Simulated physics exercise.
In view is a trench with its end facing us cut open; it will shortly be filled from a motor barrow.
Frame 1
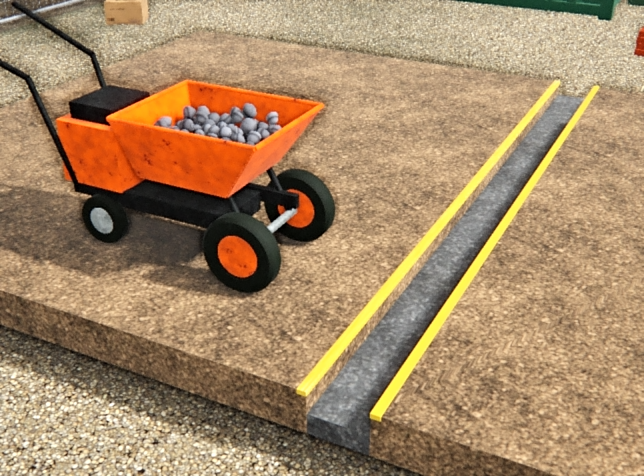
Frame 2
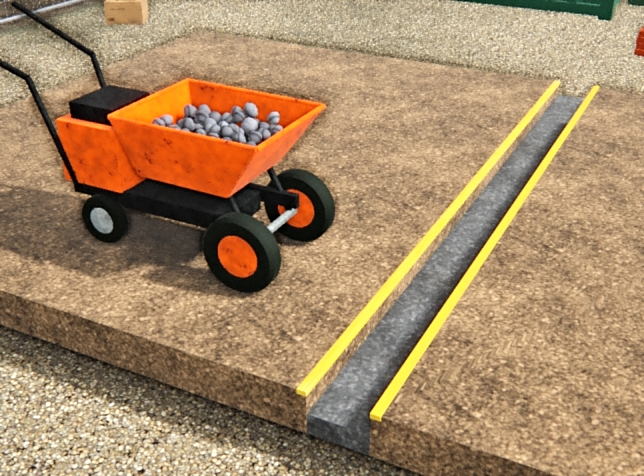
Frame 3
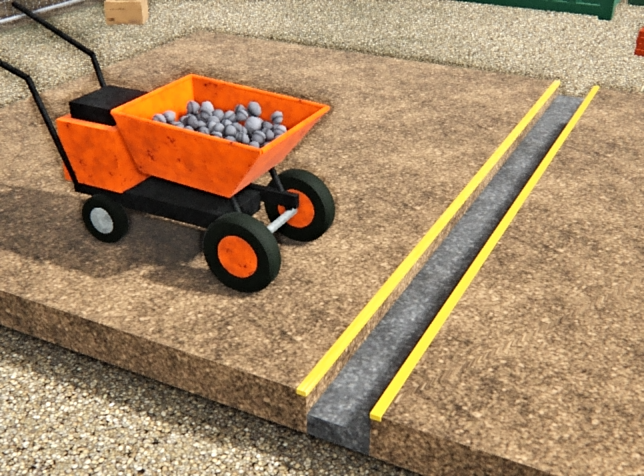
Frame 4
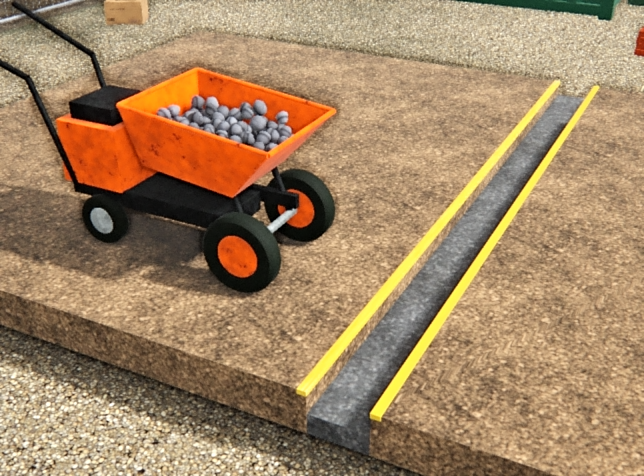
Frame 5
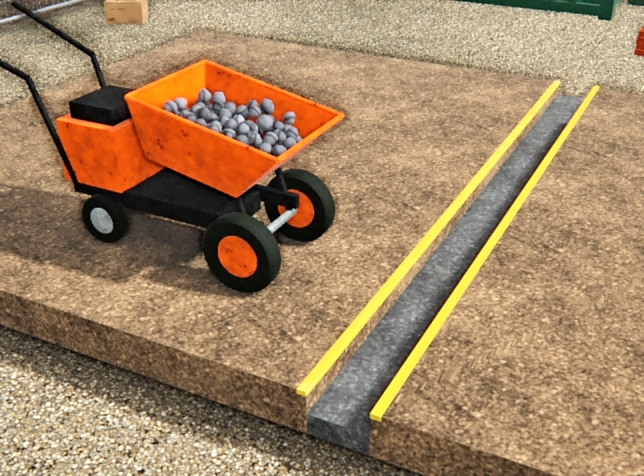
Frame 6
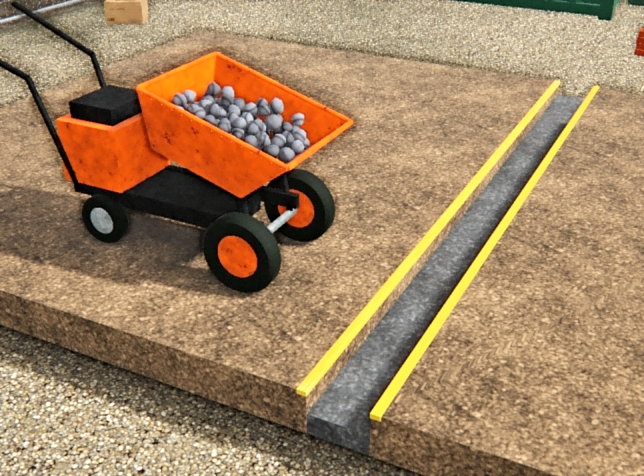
On a patch of brown dirt beside a shallow trench edged in yellow, an orange wheeled cart full of grey stones stayed put while its skip slowly tilted forward to the right.
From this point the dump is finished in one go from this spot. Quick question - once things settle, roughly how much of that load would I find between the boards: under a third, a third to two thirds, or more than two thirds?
What ends in the trench is going to be above two-thirds of the load.
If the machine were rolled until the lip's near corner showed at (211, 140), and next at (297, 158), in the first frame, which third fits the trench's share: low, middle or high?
First between a third and two thirds, then the middle third.
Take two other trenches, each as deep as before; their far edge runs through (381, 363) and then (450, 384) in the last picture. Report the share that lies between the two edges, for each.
Well, it'd be something like 60 per cent the first time and 100 per cent the second.
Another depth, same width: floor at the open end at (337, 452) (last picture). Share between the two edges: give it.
Estimate: Approx. 90 per cent.
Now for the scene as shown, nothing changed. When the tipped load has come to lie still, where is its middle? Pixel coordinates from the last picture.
Last view, centre at rest - approx. (414, 306).
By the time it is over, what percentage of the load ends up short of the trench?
It comes to close to 5 %.
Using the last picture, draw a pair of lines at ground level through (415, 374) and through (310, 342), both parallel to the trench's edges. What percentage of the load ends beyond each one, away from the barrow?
Some 10 and some 100 per cent, respectively.
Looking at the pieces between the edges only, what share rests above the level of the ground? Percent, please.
About 30 in a hundred.
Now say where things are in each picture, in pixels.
The first frame shows lip of the skip at (255, 149), level; top of the load at (214, 133), round cobbles; first edge of the trench at (336, 349); far edge at (405, 370), the trench under half as wide as the skip, and shallow for its width.
The second frame shows lip of the skip at (257, 150), level; top of the load at (215, 132).
The third frame shows lip of the skip at (261, 152), tipped barely; top of the load at (211, 129).
The fourth frame shows lip of the skip at (268, 156), tipped a little; top of the load at (204, 124).
The fifth frame shows lip of the skip at (277, 161), tipped a little; top of the load at (210, 120).
The sixth frame shows lip of the skip at (288, 168), tipped clearly; top of the load at (205, 119); first edge of the trench at (336, 349); far edge at (405, 370).
Soon after the last picture, skip tipped steeply; all in the skip.
A little later, skip tipped steeply; most in the skip; a small part in or heaped over the trench; a small part falling.
Later still, skip tipped right over; a small part in the skip; a stray few short of the trench; most in or heaped over the trench; a small part beyond it.
By the end, skip tipped right over; a small part short of the trench; most in or heaped over the trench; a small part beyond it.
